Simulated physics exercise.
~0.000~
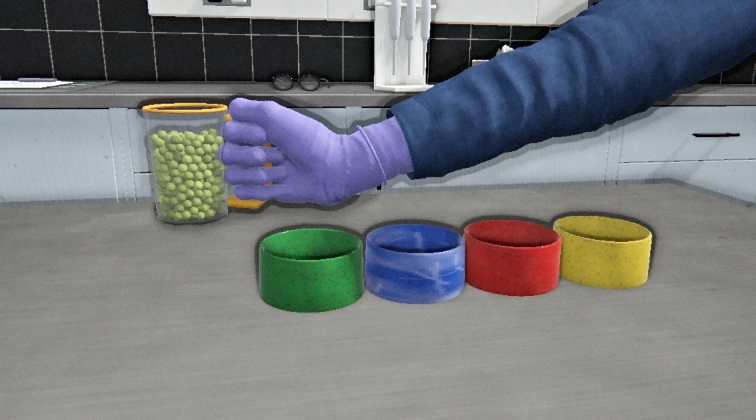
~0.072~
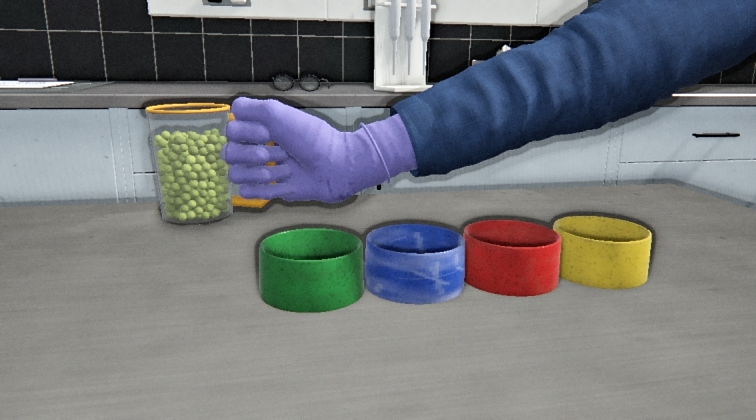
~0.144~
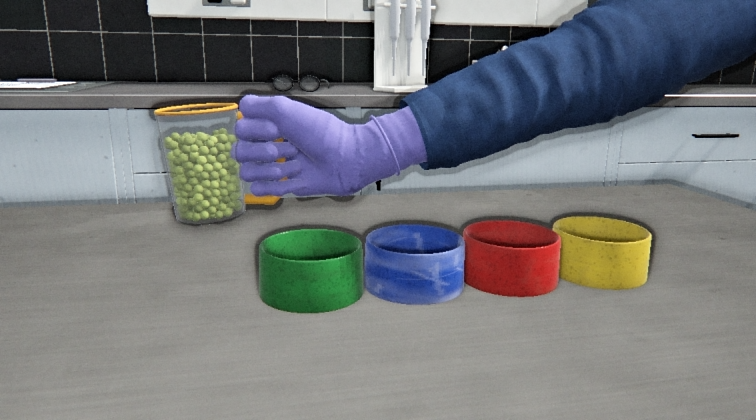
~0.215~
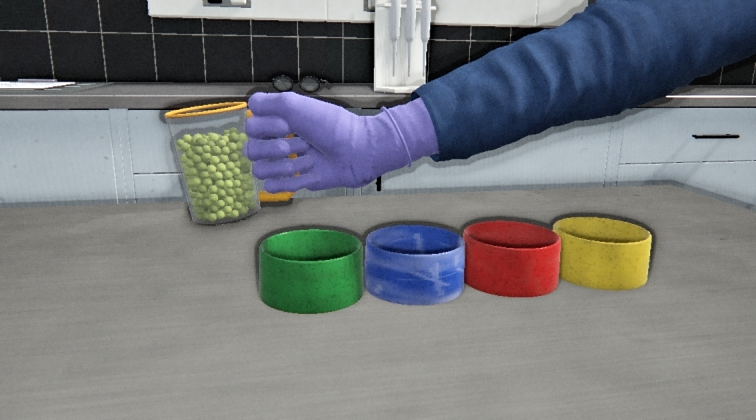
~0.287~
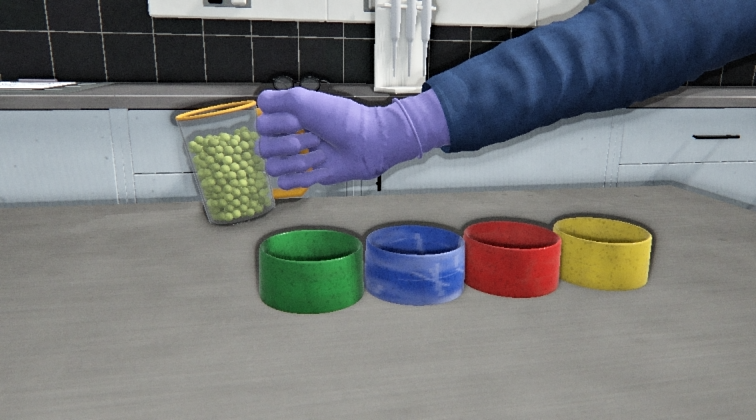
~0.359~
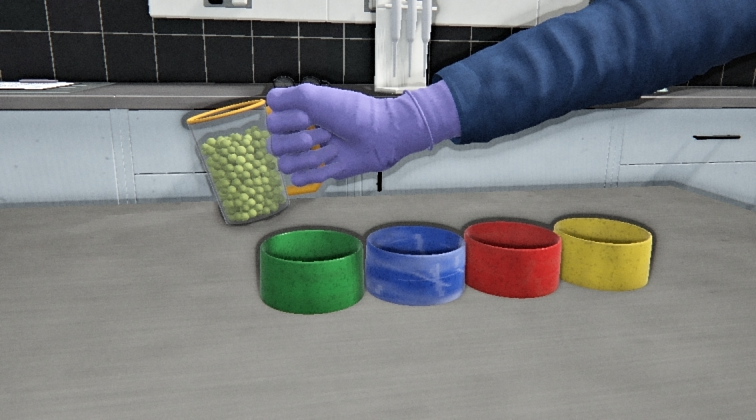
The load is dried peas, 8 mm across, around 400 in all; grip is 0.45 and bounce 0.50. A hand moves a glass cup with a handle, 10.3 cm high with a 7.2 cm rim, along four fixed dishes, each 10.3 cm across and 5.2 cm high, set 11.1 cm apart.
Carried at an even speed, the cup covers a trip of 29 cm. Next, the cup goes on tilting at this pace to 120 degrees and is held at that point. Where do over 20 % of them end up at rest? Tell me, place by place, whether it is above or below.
Red: Keeps a fifth or less; blue: Keeps more than a fifth; green: Keeps a fifth or less; yellow: Keeps a fifth or less; counter: Keeps a fifth or less.
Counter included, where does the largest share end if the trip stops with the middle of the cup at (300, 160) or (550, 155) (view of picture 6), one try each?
First try: Counter; second try: Red.
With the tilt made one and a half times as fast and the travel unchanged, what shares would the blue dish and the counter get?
Then the blue dish would get 90 and the counter 0.
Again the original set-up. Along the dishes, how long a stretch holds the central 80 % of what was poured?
Roughly 6 cm.
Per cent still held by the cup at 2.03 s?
Roughly 100 per cent.
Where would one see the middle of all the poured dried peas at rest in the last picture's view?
Close to pixel (412, 265).
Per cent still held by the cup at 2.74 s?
Approx. 0 % - an estimate.
Then, at 1.36 s, tilt 63 degrees; cup holds 100 %.
After 2.03 s, tilt 96 degrees; cup holds 100 %.
After 2.74 s, tilt 120 degrees; cup holds 0 %, blue 100 %.
At rest (3.3 s), red 0 %, blue 100 %, green 0 %, yellow 0 %, counter 0 %.
